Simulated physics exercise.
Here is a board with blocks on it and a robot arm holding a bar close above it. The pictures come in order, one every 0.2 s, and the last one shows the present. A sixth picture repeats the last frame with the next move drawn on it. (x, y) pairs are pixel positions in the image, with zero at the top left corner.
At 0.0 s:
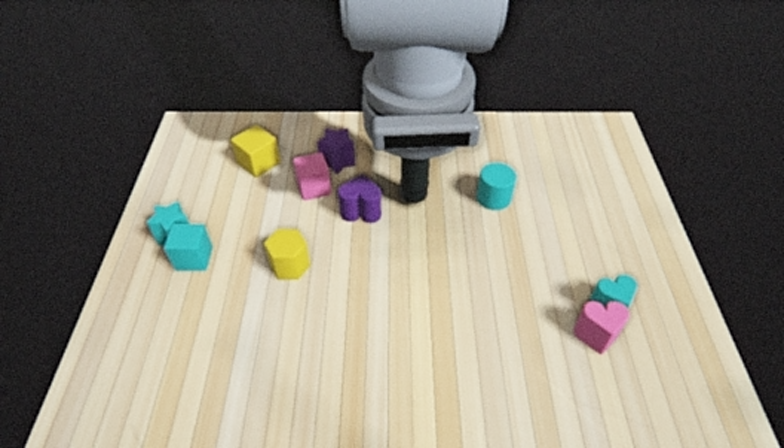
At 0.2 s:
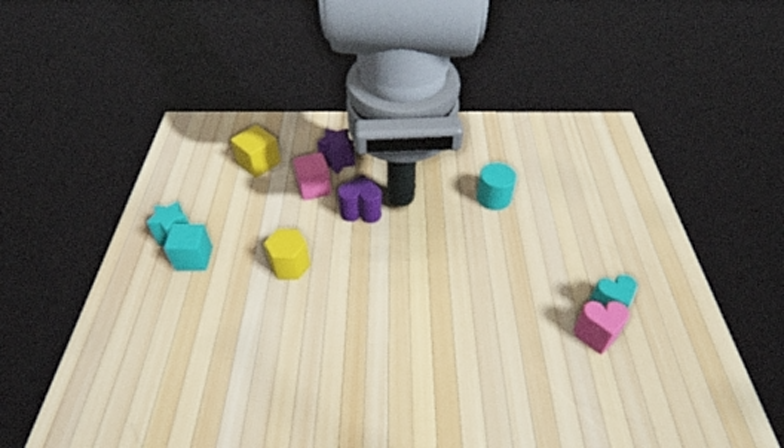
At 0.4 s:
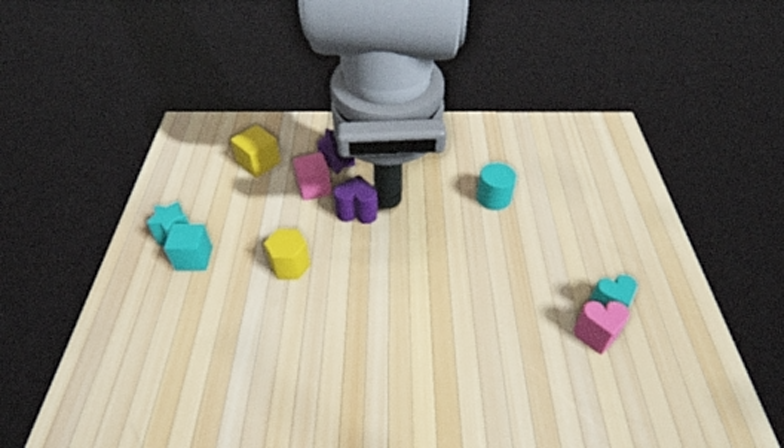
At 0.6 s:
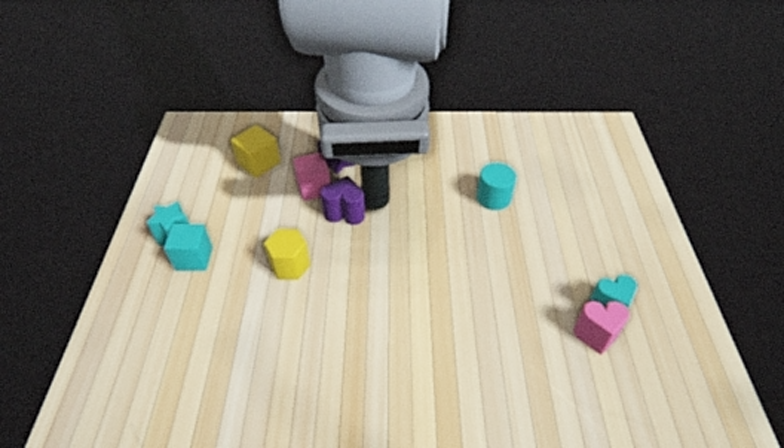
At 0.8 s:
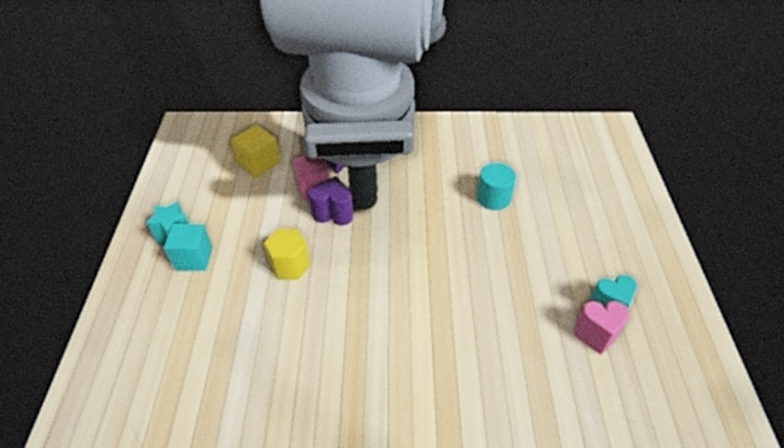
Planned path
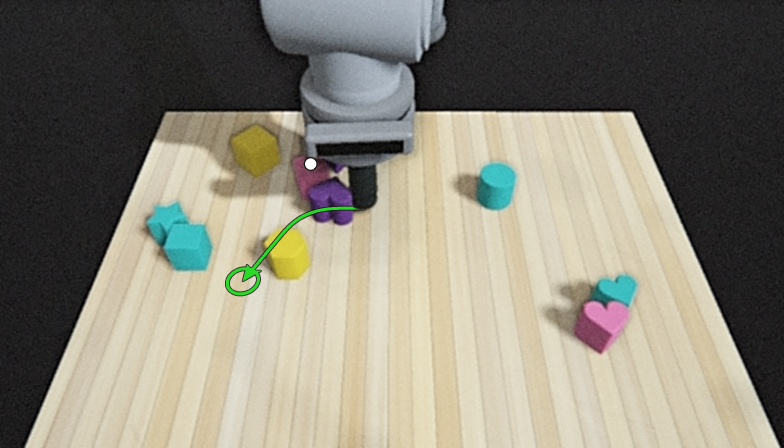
A grey robot arm with a short black bar reaches down over a pale striped wooden board, seen from above at an angle against a black background. Purple, pink and yellow blocks sit to the left beside teal ones, with a teal cylinder and teal and pink hearts to the right. The arm slides left, its bar nudging the purple heart-shaped block a little leftward, while the camera stays still.
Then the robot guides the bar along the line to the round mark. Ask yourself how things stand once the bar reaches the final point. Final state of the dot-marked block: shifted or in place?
Same place.
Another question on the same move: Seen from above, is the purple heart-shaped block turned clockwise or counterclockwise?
My answer: Clockwise.
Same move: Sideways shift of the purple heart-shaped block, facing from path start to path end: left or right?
Facing from start to end, it will go to the right.
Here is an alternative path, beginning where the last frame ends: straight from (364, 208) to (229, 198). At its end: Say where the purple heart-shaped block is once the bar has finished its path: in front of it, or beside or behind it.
It slips away.
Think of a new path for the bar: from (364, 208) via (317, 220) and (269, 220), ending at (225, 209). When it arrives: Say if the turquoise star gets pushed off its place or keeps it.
It sits in its place.
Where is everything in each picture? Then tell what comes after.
Bar's lower end (414, 195); yellow hexagonal block (285, 242); pink square piece (311, 164); purple heart-shaped block (360, 188), in the first frame.
Bar (401, 198); blocks still, in the second frame.
Bar (388, 200); purple heart-shaped block (356, 188), in the third frame.
Bar (376, 201); purple heart-shaped block (343, 189), in the fourth frame.
Bar (364, 201); yellow hexagonal block (285, 242); pink square piece (311, 164); purple heart-shaped block (331, 190), in the fifth frame.
Drawn move, from (364, 208) over (313, 212) and (276, 242) to (243, 281); the dot is on the pink square piece.
The first path, step by step. One third of the way, bar (312, 205); purple heart-shaped block (278, 196).
Two thirds of the way, bar (274, 235); purple heart-shaped block (245, 206), turned 60° clockwise.
At the end, bar (241, 274); yellow hexagonal block (284, 250), turned 30° anticlockwise; pink square piece still; purple heart-shaped block (245, 206), turned 60° clockwise.
